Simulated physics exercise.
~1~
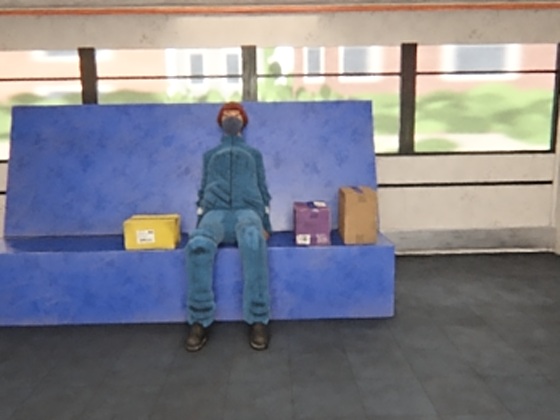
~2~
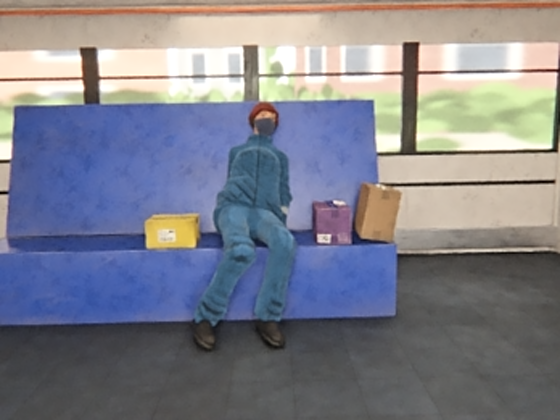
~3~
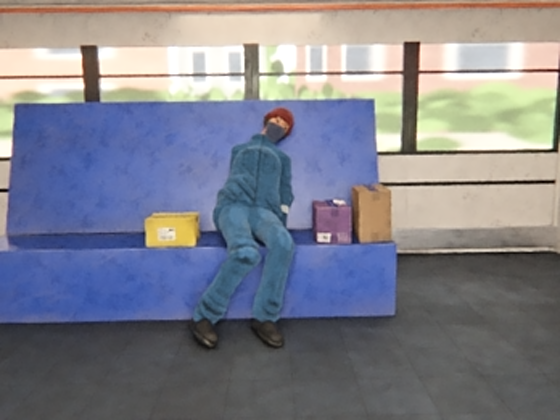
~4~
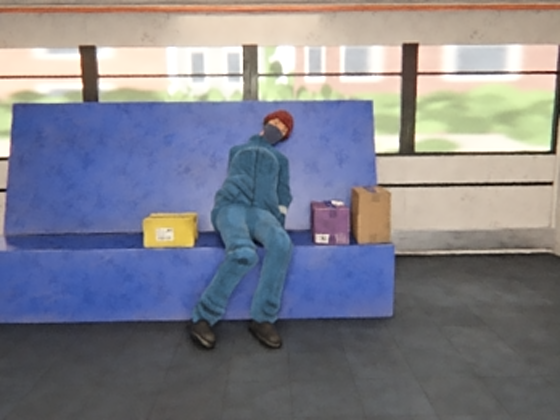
Inside a tram, seen from across the floor by a slightly swaying camera, a long blue bench stands beneath a row of windows. A passenger in teal clothes, a red hat and a dark face covering sits slumped at its middle, with a yellow carton to the left and a purple bag and an upright brown pack to the right. The passenger and all three items shift right, and the brown pack tilts near the bench's end. The pack then settles upright while the passenger's head lolls right. At the end everything rests still on the seat, the passenger leaning limply.
